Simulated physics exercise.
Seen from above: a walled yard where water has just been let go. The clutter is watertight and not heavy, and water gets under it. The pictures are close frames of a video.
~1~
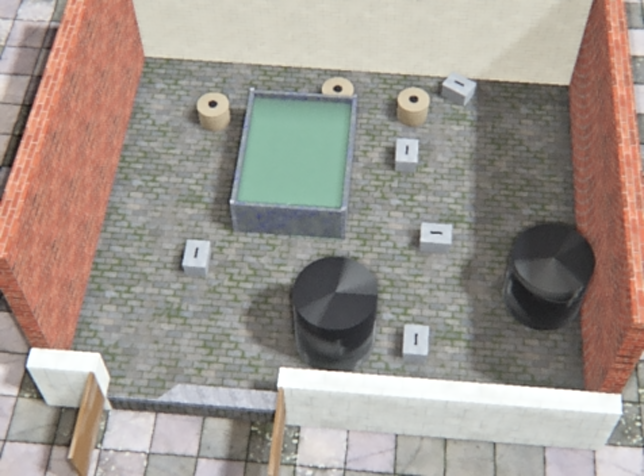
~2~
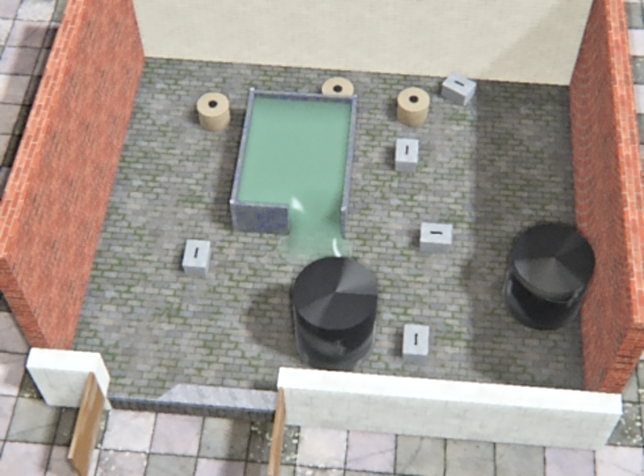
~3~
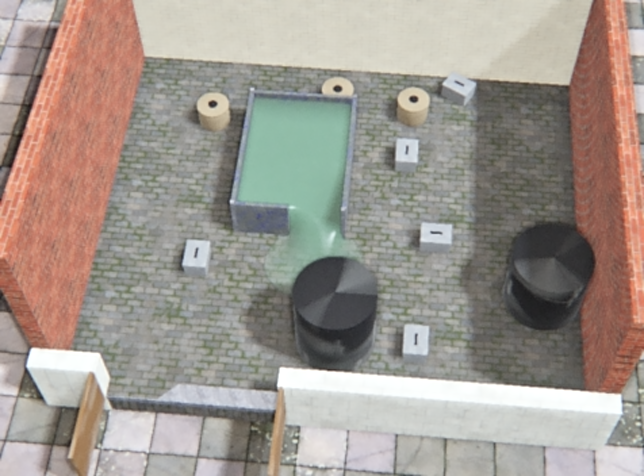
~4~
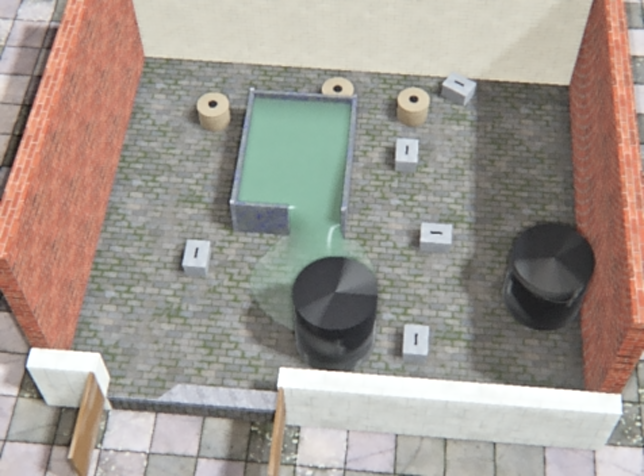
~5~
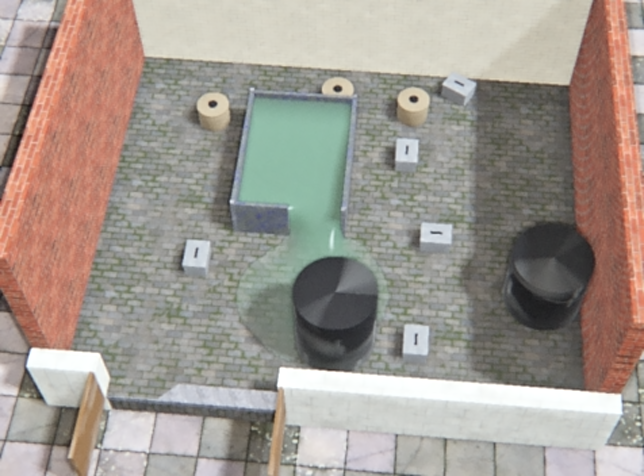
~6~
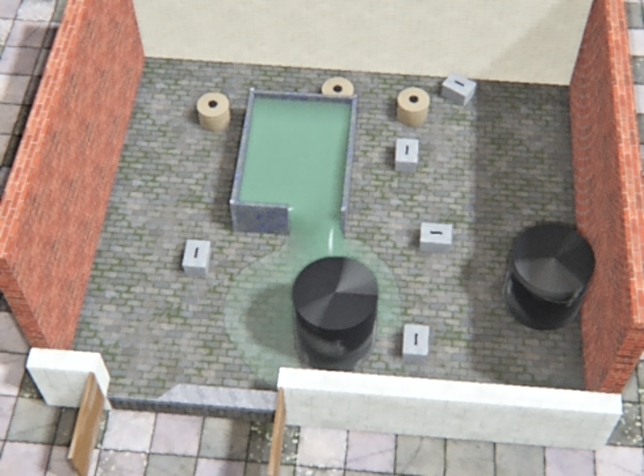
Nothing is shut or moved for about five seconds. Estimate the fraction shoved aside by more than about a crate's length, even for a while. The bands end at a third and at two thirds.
Share: Not even a third.
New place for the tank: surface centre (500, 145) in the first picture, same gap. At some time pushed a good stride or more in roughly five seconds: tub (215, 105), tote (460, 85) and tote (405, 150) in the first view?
In that order: Never so far, yes, no.
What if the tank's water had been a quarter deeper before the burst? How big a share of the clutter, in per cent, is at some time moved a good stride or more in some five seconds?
Close to 10 %.
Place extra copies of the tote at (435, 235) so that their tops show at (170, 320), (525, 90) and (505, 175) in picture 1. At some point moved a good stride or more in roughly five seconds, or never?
In that order: Swept aside, never so far, no.
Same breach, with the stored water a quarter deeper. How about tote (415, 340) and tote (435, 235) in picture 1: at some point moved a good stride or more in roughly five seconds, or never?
In turn: Swept aside, under that.
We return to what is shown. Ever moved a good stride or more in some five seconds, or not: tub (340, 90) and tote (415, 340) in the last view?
In that order: Not that far, swept aside.
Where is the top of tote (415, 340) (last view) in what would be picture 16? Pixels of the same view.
Near (491, 388).
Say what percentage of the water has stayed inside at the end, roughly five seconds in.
Roughly 76 per cent.
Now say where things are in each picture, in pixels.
A tote at (407, 150), on the bottom; a tub at (213, 104) rests on the ground; 0 of 8 have shifted, in the first frame.
A tote at (407, 150) rests on the ground; a tub at (213, 104) rests on the ground; 0 of 8 have shifted, in the second frame.
A tote at (407, 150), on the bottom; a tub at (213, 104), on the bottom; 0 of 8 have shifted, in the third frame.
A tote at (407, 150), on the bottom; a tub at (213, 104), on the bottom; 0 of 8 have shifted, in the fourth frame.
A tote at (407, 150) rests on the ground; a tub at (213, 104) rests on the ground; 0 of 8 have shifted, in the fifth frame.
A tote at (407, 150), on the bottom; a tub at (213, 104), on the bottom; 0 of 8 have shifted, in the sixth frame.
A moment on, 0 of 8 are well off their spots; 0 afloat.
Next, 1 of 8 are well off their spots; 1 afloat.
Later, 1 of 8 are well off their spots; 1 afloat.
In the end, 1 of 8 are well off their spots, and 1 have been at some point; 1 afloat.
